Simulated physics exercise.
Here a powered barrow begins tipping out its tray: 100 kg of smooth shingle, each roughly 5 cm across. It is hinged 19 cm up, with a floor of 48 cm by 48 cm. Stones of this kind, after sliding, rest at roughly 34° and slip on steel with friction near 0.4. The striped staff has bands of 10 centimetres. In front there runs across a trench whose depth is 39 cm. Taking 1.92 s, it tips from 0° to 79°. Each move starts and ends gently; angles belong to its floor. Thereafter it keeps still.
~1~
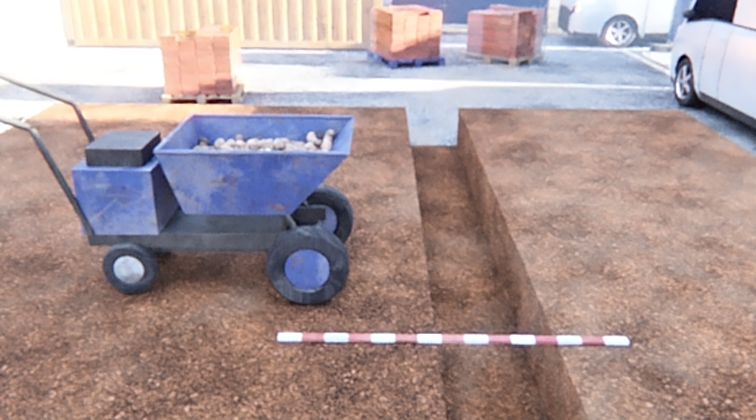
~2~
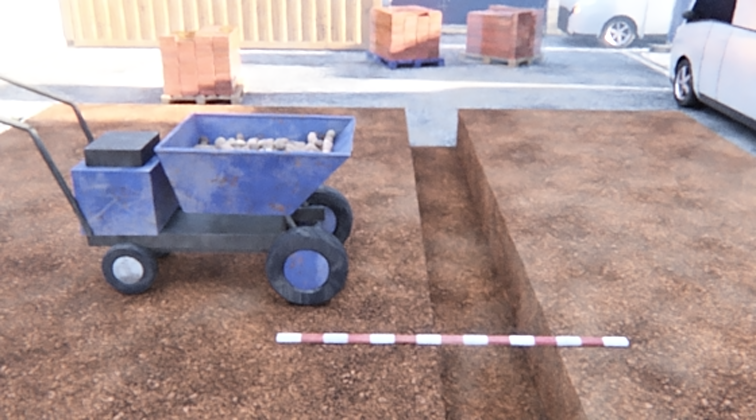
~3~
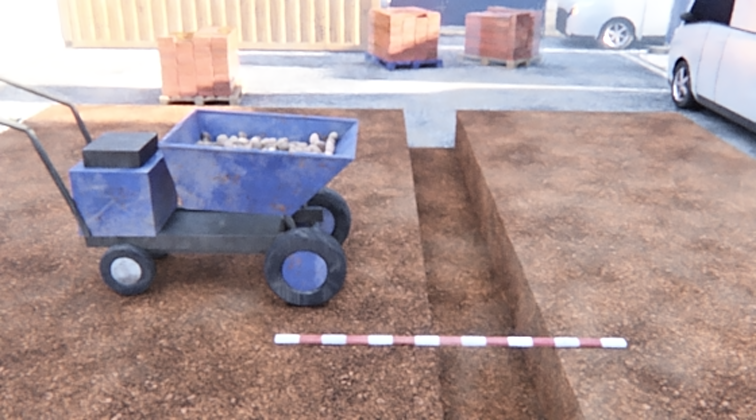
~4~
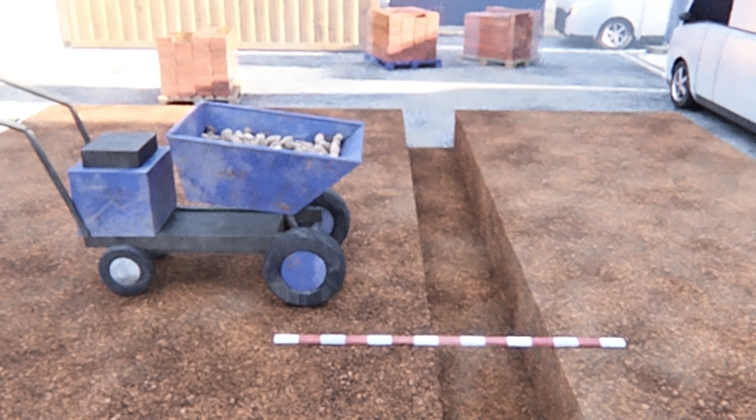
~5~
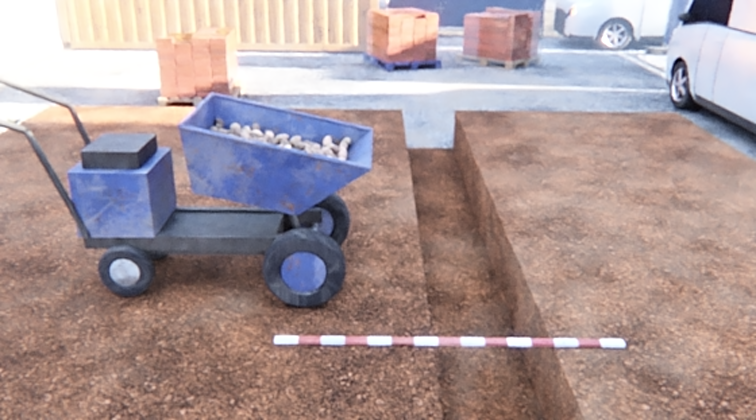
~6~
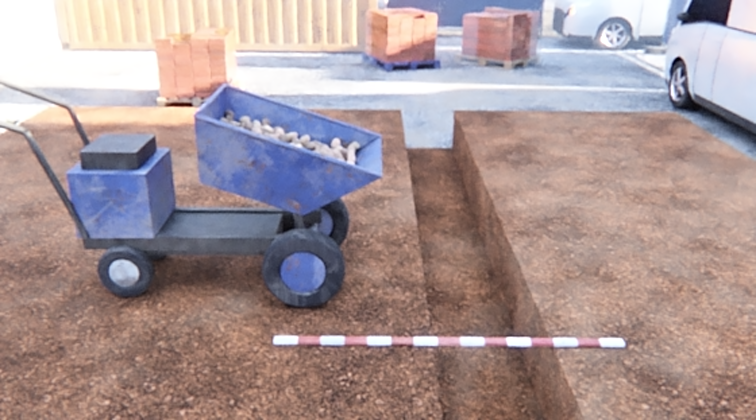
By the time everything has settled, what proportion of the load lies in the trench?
About 100 percent of the load.
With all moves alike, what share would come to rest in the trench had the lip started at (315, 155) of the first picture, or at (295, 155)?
Close to 90 percent in the first case, 65 percent in the second.
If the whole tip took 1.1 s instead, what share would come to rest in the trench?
It would come to roughly 100 per cent.
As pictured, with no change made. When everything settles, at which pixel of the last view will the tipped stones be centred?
Roughly (484, 335), I'd say.
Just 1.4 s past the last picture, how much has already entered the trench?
By that point it's something like 90 in a hundred.
Then, 0.8 s after the last picture the floor is at 67°, 97 % in the tray, 3 % in the trench; the foremost stones are at (451, 244).
Then, 1.4 s after the last picture the floor is at 79°, 12 % in the tray, 88 % in the trench; the foremost stones are at (514, 324).
Then, 1.8 s after the last picture the floor is at 79°, 0 % in the tray, 100 % in the trench; the foremost stones are at (518, 329).
Then, 3.7 s after the last picture the floor is at 79°, 0 % in the tray, 100 % in the trench; the foremost stones are at (516, 326).
